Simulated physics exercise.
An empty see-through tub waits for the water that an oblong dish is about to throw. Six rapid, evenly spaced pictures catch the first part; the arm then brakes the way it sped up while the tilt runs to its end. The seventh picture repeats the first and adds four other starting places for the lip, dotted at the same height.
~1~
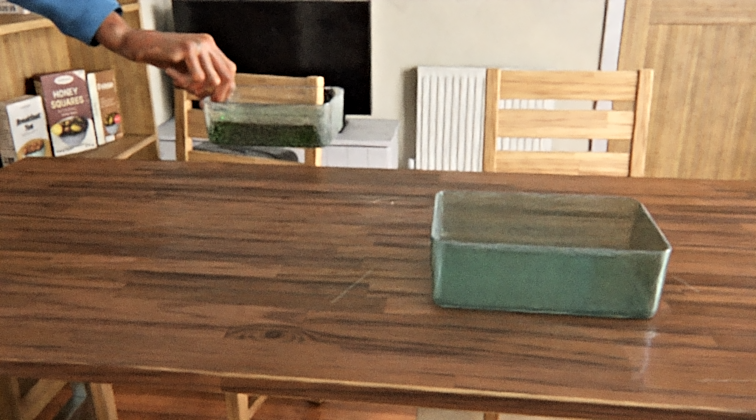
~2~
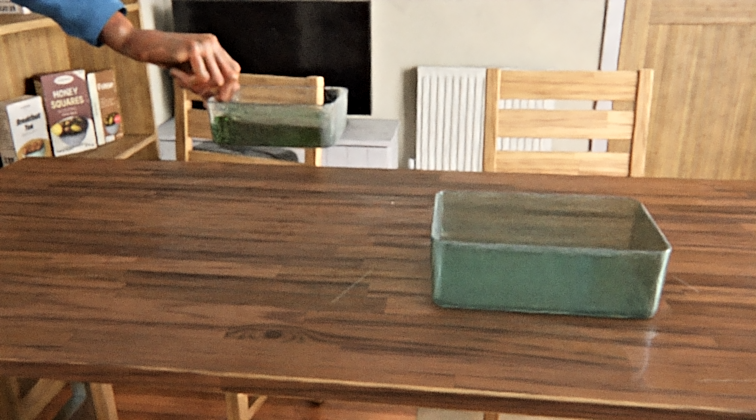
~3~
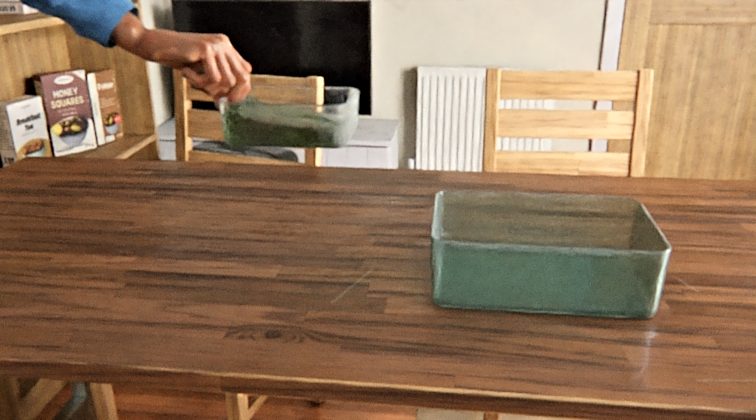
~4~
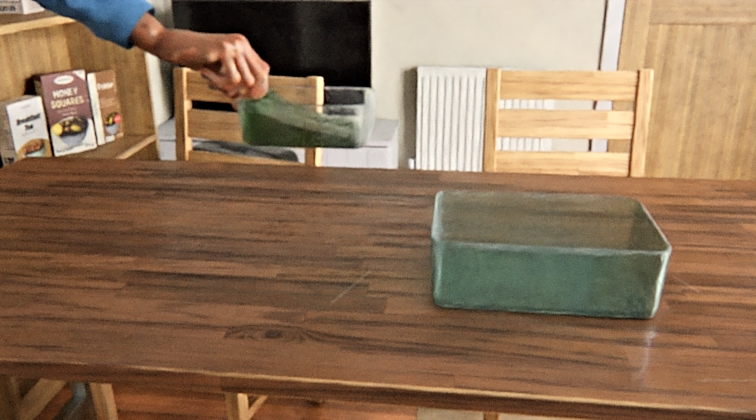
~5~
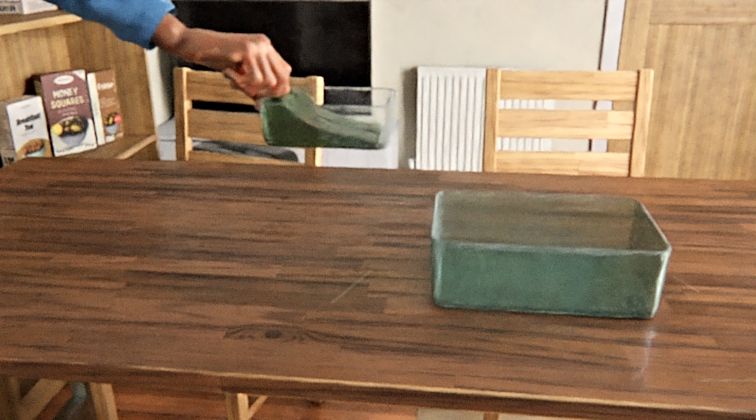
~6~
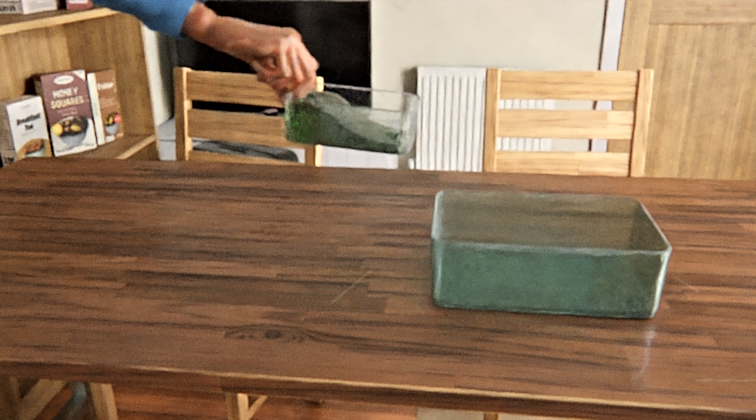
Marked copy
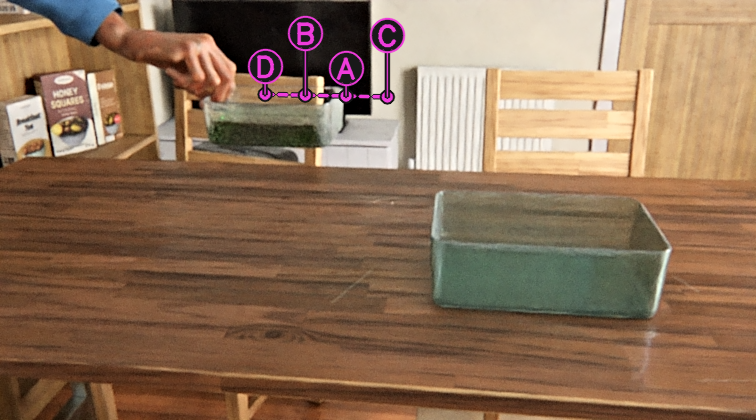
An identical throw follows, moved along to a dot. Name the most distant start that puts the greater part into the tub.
D is the one.
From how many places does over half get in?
All of the four.
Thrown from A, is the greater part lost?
No.
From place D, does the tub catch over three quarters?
No.
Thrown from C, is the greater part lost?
No.
On the marked copy, A at (346, 96); B at (305, 95); C at (387, 97); D at (265, 94).
If A is chosen, about 76 % lands in the tub, 15 % falls short and 9 % goes beside or beyond.
If B is chosen, about 77 % lands in the tub, 19 % falls short and 4 % goes beside or beyond.
If C is chosen, about 86 % lands in the tub, 2 % falls short and 12 % goes beside or beyond.
If D is chosen, about 62 % lands in the tub, 33 % falls short and 5 % goes beside or beyond.
